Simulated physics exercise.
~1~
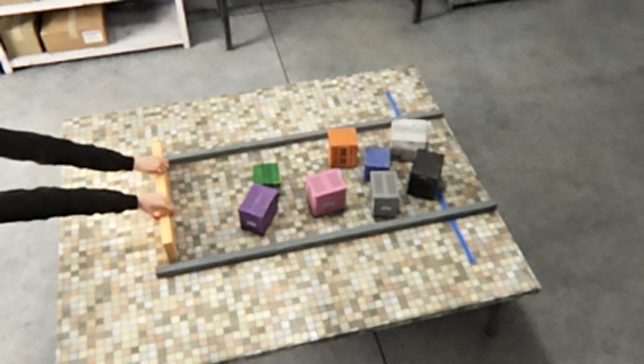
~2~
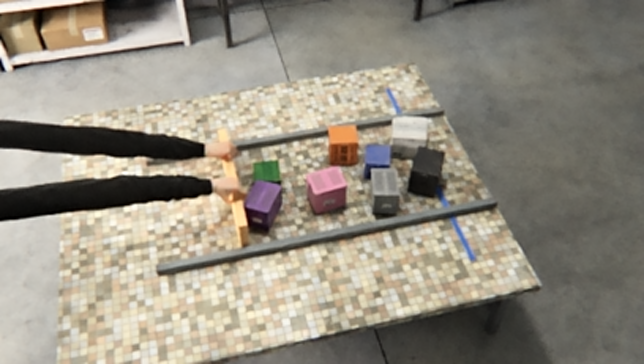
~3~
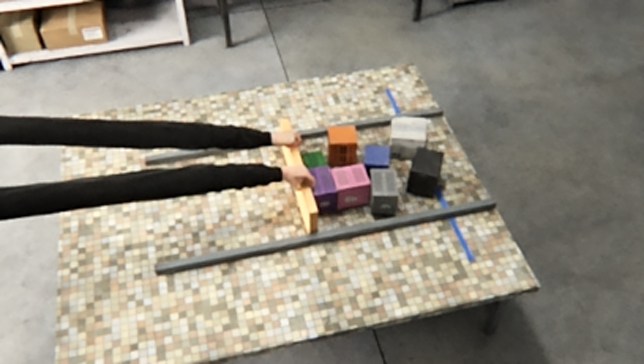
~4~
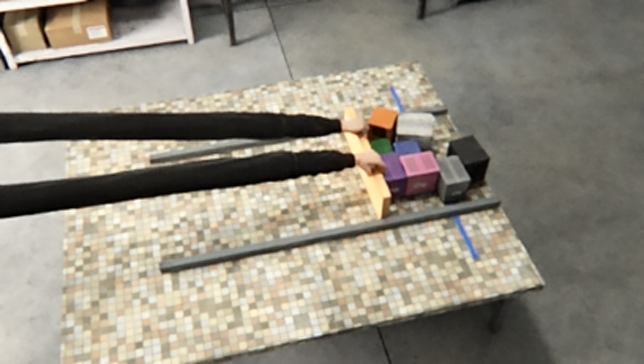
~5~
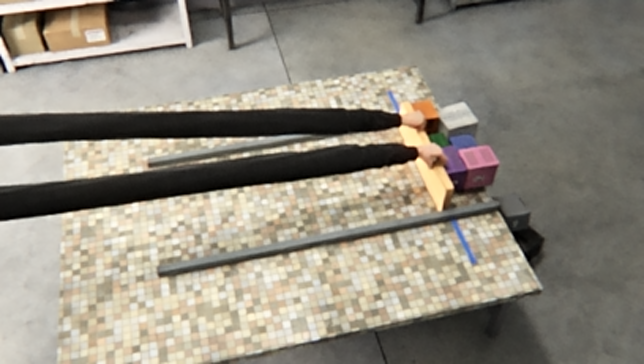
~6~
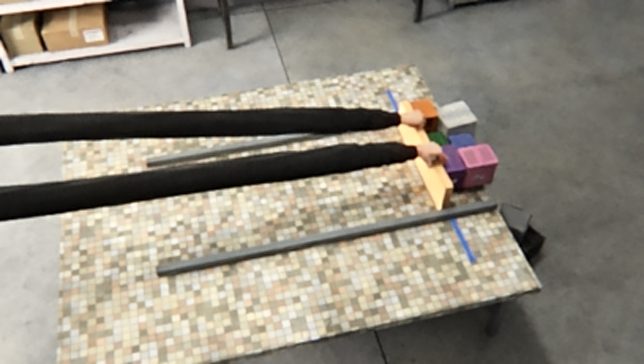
In the video, two hands push a wooden plank rightward across a mosaic-patterned table, gathering colourful boxes and sliding them to the blue tape strip near the right edge. The grey and black boxes drop off the edge, while the pink, purple, green, orange and white ones stay up.
